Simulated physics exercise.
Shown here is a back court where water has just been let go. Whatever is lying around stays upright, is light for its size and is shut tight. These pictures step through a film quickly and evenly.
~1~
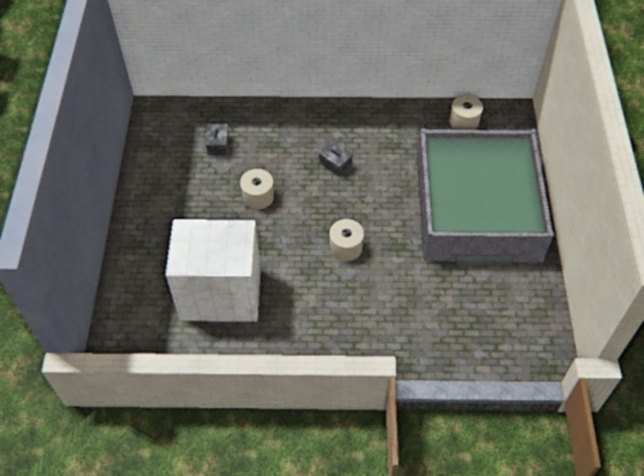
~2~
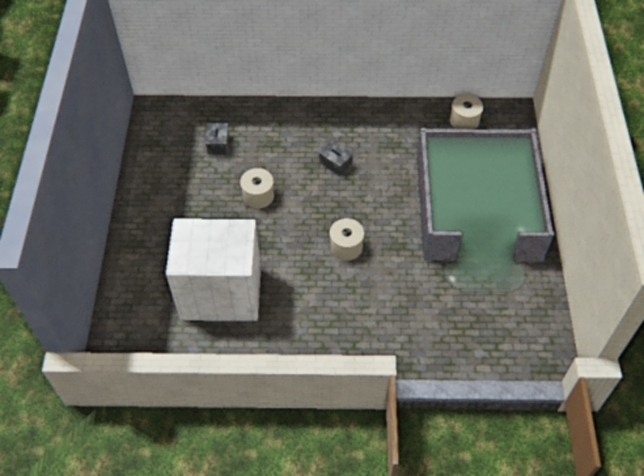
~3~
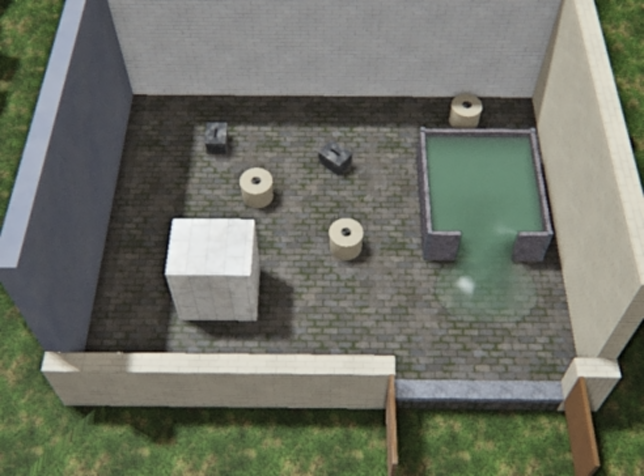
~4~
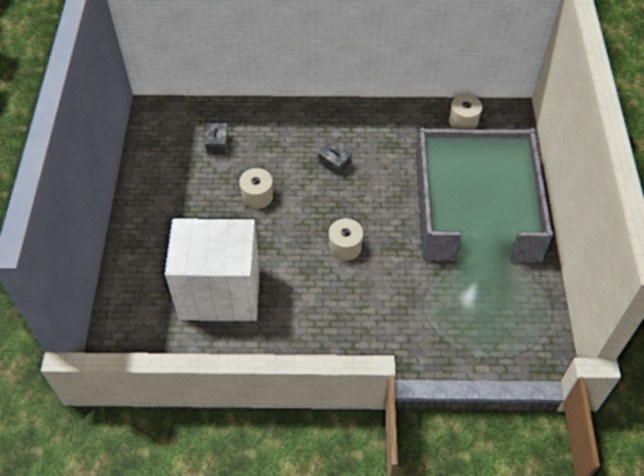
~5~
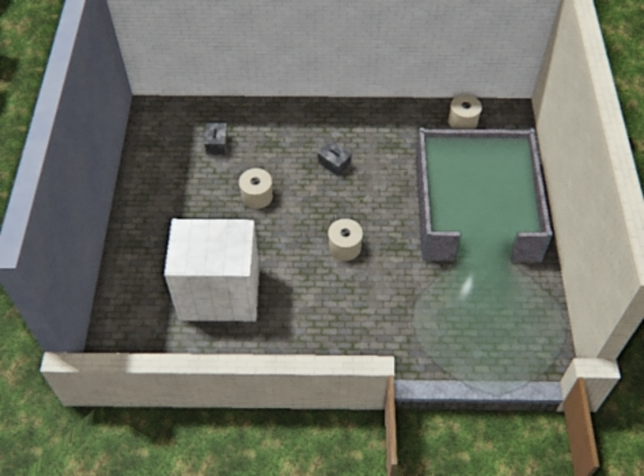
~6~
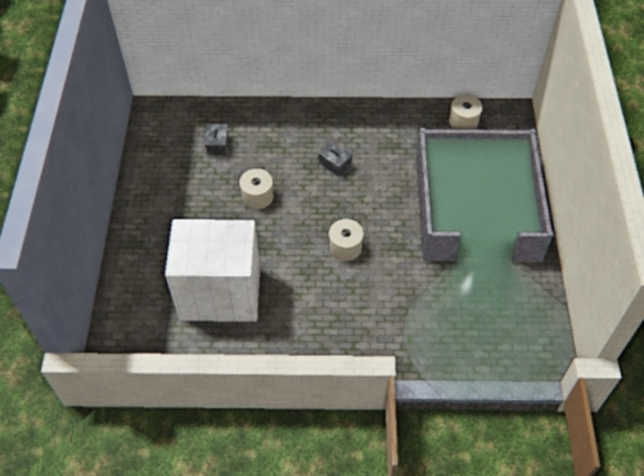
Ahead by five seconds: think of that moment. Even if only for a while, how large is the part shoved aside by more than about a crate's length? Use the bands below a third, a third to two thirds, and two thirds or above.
It falls below a third.
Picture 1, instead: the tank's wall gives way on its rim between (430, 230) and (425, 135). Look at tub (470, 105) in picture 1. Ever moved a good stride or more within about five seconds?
Came up short.
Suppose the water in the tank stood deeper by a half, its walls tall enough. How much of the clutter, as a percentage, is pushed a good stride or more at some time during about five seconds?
0 per cent.
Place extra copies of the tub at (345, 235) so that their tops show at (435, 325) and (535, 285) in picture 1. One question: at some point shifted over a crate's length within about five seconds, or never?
Result by copy: Covered it; covered it.
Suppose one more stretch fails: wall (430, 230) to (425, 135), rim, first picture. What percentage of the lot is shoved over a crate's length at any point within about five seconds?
About 80 %.
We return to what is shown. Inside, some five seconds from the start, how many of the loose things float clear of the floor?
I get 0.
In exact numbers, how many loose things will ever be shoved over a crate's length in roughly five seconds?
I make it 0.
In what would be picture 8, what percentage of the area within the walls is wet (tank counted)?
Close to 25 per cent, tank included.
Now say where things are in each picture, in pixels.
In the first picture, a tub at (347, 233), on the bottom; a tub at (257, 182), on the bottom; 0 of 5 have shifted.
In the second picture, a tub at (347, 233), on the bottom; a tub at (257, 181), on the bottom; 0 of 5 have shifted.
In the third picture, a tub at (346, 232) rests on the ground; a tub at (256, 181), on the bottom; 0 of 5 have shifted.
In the fourth picture, a tub at (346, 233), on the bottom; a tub at (256, 181) rests on the ground; 0 of 5 have shifted.
In the fifth picture, a tub at (346, 233), on the bottom; a tub at (255, 181) rests on the ground; 0 of 5 have shifted.
In the sixth picture, a tub at (346, 233), on the bottom; a tub at (256, 182) rests on the ground; 0 of 5 have shifted.
A moment on, 0 of 5 are well off their spots; 0 afloat.
Next, 0 of 5 are well off their spots; 0 afloat.
Later, 0 of 5 are well off their spots; 0 afloat.
In the end, 0 of 5 are well off their spots, and 0 have been at some point; 0 afloat.
